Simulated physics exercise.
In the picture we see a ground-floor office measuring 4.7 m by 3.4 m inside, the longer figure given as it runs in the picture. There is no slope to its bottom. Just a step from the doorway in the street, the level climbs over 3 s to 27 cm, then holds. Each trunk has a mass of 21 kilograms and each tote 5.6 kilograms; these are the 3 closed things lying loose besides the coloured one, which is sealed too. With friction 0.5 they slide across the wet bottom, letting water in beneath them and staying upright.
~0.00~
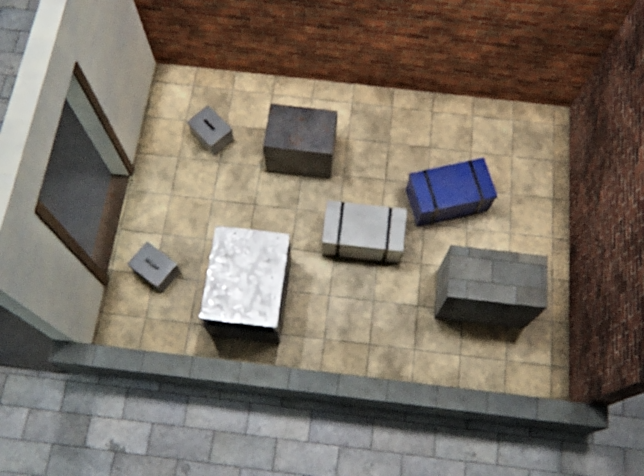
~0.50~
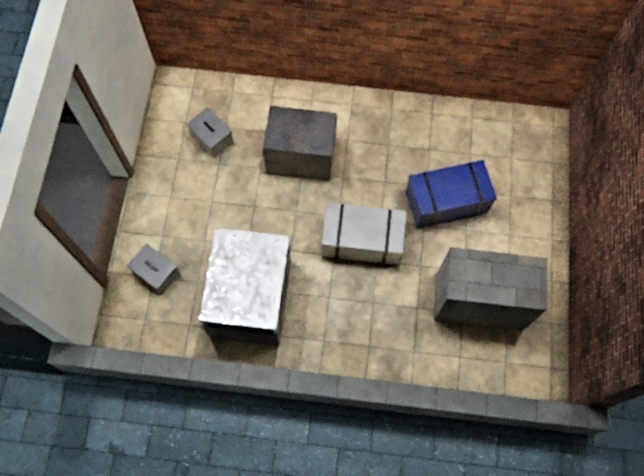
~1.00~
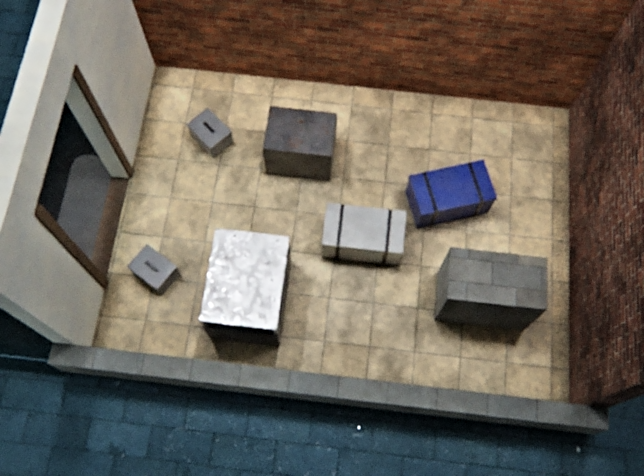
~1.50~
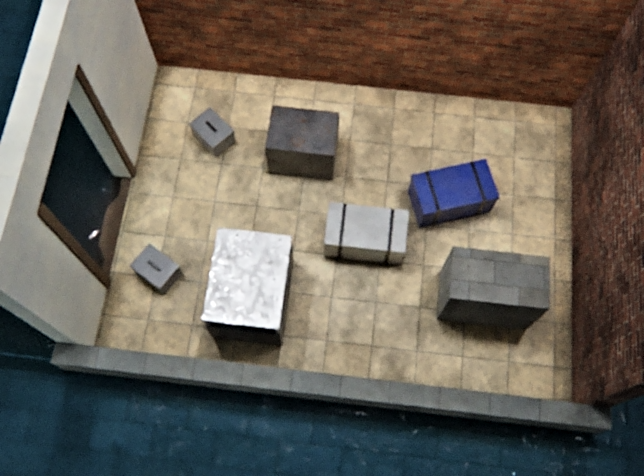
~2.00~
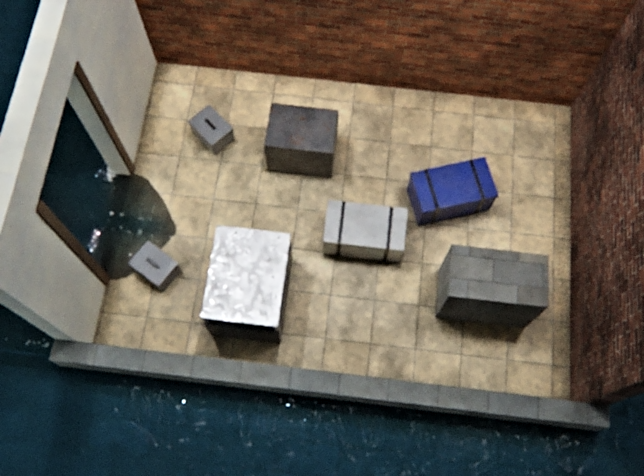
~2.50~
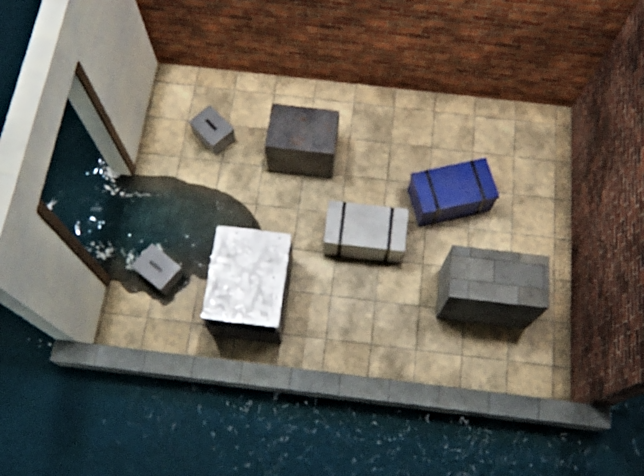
At the start, boxes and trunks, one of them blue, sit on the dry tiled floor of a brick-walled room beside grey paving. The paving outside darkens under rising blue water, which then enters through the left doorway and spreads across the floor around a small grey box, while nothing visibly shifts.
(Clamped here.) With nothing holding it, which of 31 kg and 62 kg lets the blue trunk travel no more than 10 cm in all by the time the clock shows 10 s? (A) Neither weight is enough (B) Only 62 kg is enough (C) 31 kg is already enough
The answer is B.
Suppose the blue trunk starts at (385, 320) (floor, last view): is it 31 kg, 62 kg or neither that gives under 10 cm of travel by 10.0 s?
It turns out that the heavier alone succeeds.
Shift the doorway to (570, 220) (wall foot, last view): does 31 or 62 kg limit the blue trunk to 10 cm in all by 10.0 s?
If so, then both options fall short.
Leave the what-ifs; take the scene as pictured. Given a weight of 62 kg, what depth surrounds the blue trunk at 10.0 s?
13 cm, roughly.
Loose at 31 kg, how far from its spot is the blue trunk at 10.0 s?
Shift: Roughly 50 cm.
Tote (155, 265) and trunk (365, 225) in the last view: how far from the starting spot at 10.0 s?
One is off by 60 cm, the other by 50 cm, in the order asked.
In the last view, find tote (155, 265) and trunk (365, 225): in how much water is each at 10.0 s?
15 and 12 cm.
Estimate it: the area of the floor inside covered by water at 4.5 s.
I'd put it close to 9.5 m2.
After 3.5 s the blue trunk would be 0 cm from its start with 31 kg and 0 cm from its start with 62 kg; 0 cm of water round it then.
After 4.5 s the blue trunk would be 0 cm from its start with 31 kg and 0 cm from its start with 62 kg; 4 cm of water round it then.
After 7.0 s the blue trunk would be 5 cm from its start with 31 kg and 0 cm from its start with 62 kg; 5 cm of water round it then.
After 10.0 s the blue trunk would be 54 cm from its start with 31 kg and 3 cm from its start with 62 kg; 13 cm of water round it then.
